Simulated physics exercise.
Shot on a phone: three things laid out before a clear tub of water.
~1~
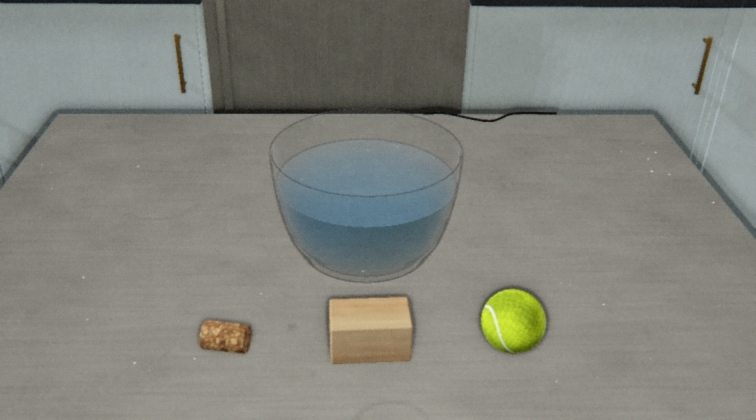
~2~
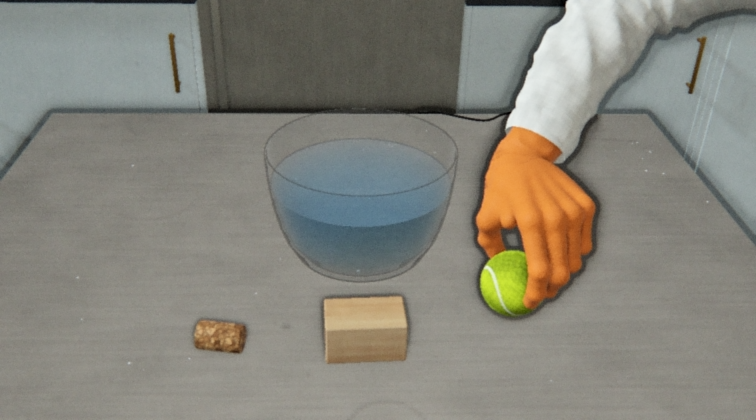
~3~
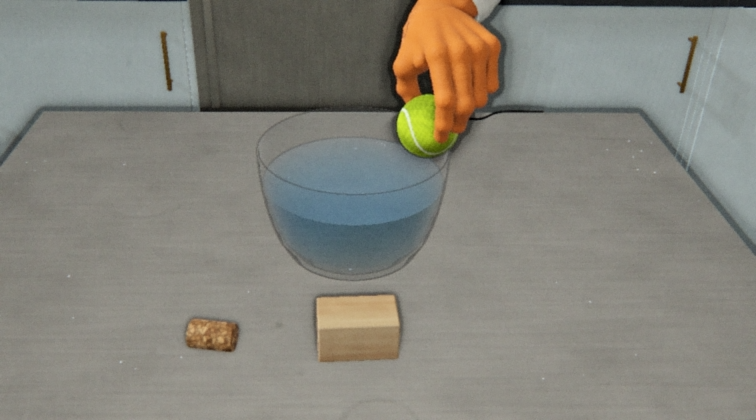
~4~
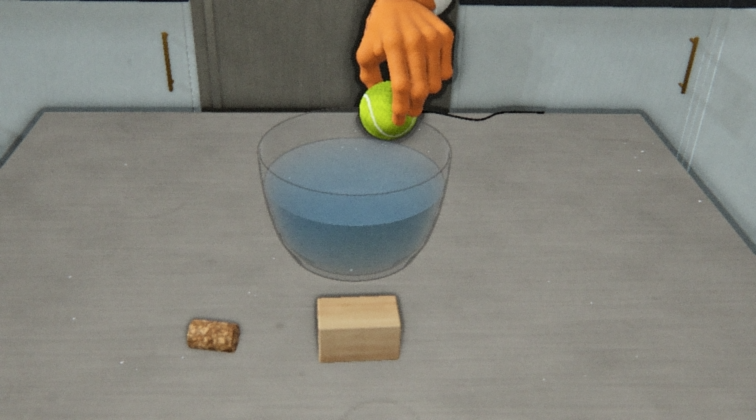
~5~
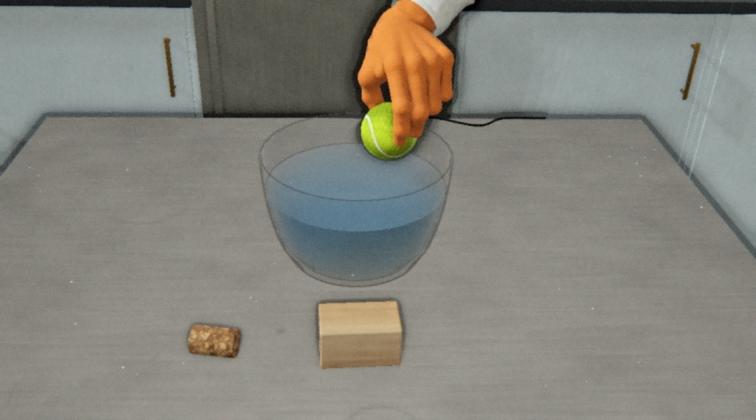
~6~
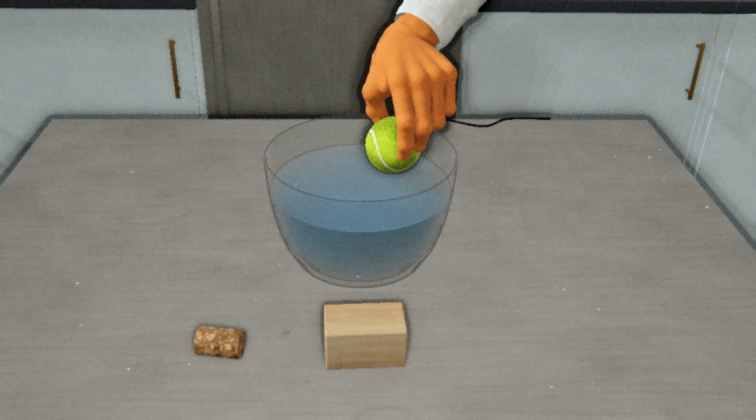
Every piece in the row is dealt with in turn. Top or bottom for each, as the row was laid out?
Left rests at the top - middle rests at the top - right rests at the top.
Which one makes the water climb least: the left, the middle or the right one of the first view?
Go with the piece on the far left.
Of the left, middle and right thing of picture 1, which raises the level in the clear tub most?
That would be the central body.
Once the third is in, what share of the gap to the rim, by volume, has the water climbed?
My figure is 12 per cent.
Next, the tennis ball rides on the surface.
After that, the wooden block rides on the surface.
Finally, the cork rides on the surface; afloat, cork, wooden block and tennis ball.
